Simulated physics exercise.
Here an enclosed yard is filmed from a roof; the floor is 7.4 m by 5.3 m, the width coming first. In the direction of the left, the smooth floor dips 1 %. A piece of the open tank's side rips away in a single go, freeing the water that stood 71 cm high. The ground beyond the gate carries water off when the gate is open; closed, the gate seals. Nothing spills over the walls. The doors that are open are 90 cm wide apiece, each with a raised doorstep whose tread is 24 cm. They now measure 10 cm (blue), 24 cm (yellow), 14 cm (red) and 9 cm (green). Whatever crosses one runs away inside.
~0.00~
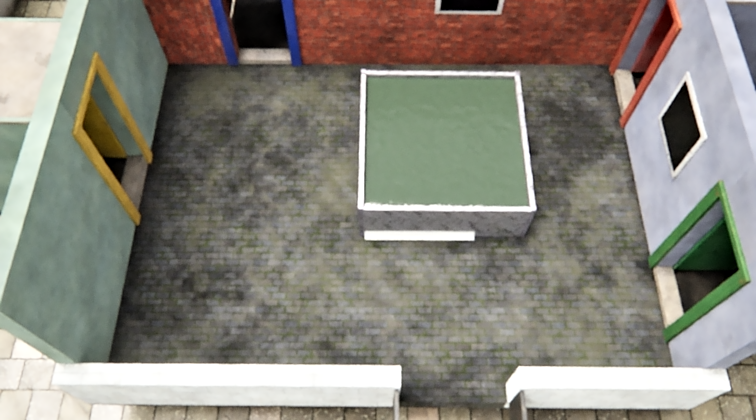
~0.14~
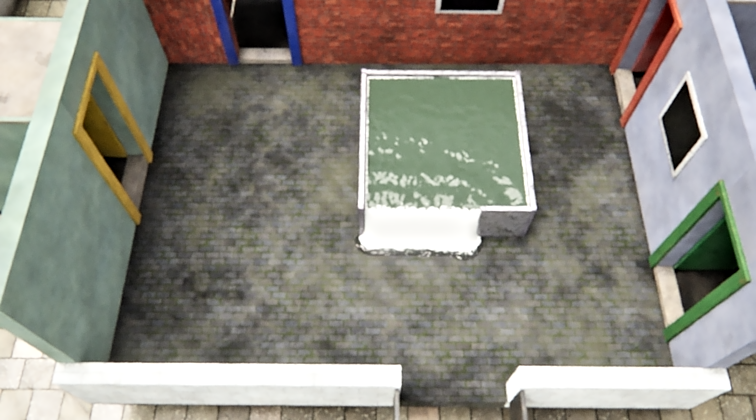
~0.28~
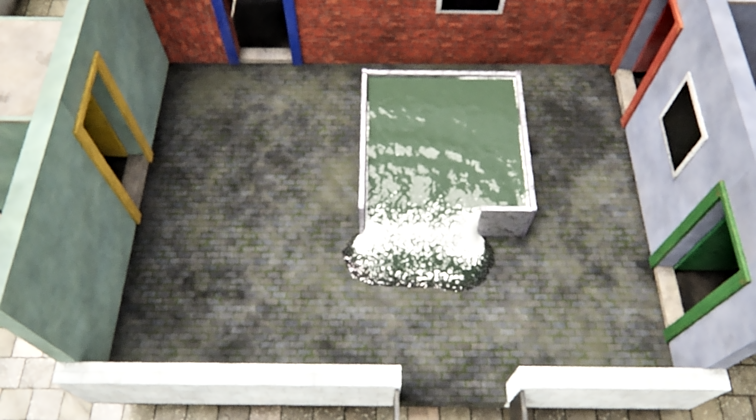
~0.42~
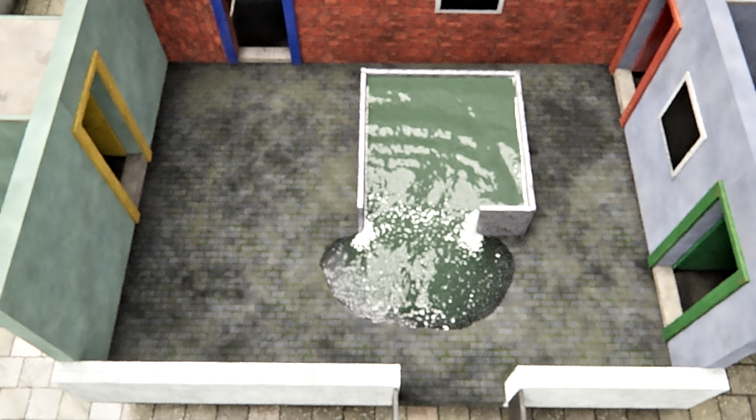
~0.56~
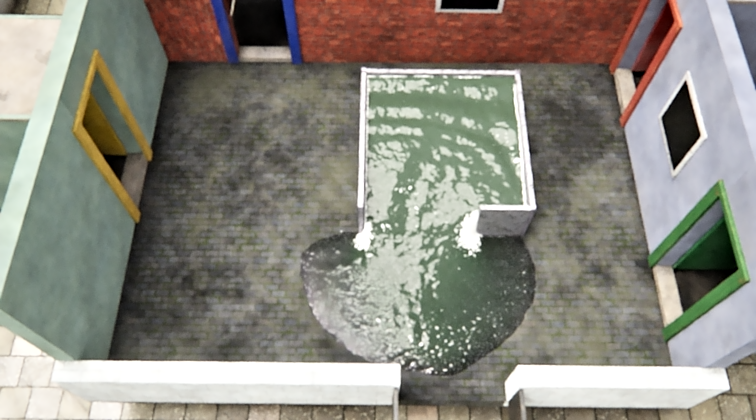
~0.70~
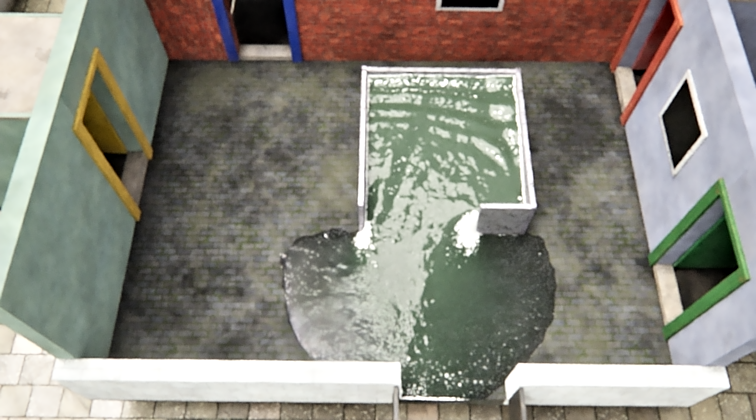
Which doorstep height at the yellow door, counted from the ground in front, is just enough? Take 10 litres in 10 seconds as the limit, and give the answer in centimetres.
A height of roughly 6 cm is just enough.
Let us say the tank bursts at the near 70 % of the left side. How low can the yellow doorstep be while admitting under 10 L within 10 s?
I'd say close to 35 cm.
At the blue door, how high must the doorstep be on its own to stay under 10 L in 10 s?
At the blue door you'd want roughly 10.5 cm.
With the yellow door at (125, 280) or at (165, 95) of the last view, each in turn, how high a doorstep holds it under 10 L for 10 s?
First place around 22 cm, second around 12.0 cm.
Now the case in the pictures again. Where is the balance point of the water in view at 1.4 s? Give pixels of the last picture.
I'd put it close to (426, 208).
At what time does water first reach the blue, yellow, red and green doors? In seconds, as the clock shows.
Arrival times - blue: 4.5 s; yellow: 2.8 s; red: 5.5 s; green: 2.4 s.
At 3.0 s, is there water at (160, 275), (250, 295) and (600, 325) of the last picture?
Listed order - soaked through, soaked through, soaked through.
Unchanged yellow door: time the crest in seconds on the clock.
Around 4.0 s, give or take.
After 1.4 s water covers 25 % of the floor, deepest (43 cm) near (369, 378); it has not reached the yellow door.
After 3.0 s water covers 40 % of the floor, deepest (38 cm) near (106, 376); 4 cm at the yellow door, 0 litres in over its 24 cm doorstep.
After 10.0 s water covers 95 % of the floor, deepest (12 cm) near (167, 71); 5 cm at the yellow door, 0 litres in over its 24 cm doorstep.
At the yellow door as built, the water arrived by 2.9 s and peaked near 10 cm at 4.2 s.
Run again over the same 10 s with other heights there, 20 litres in over 5 cm, 5 litres over 7 cm. The limit of 10 litres is kept from about 6 cm up.
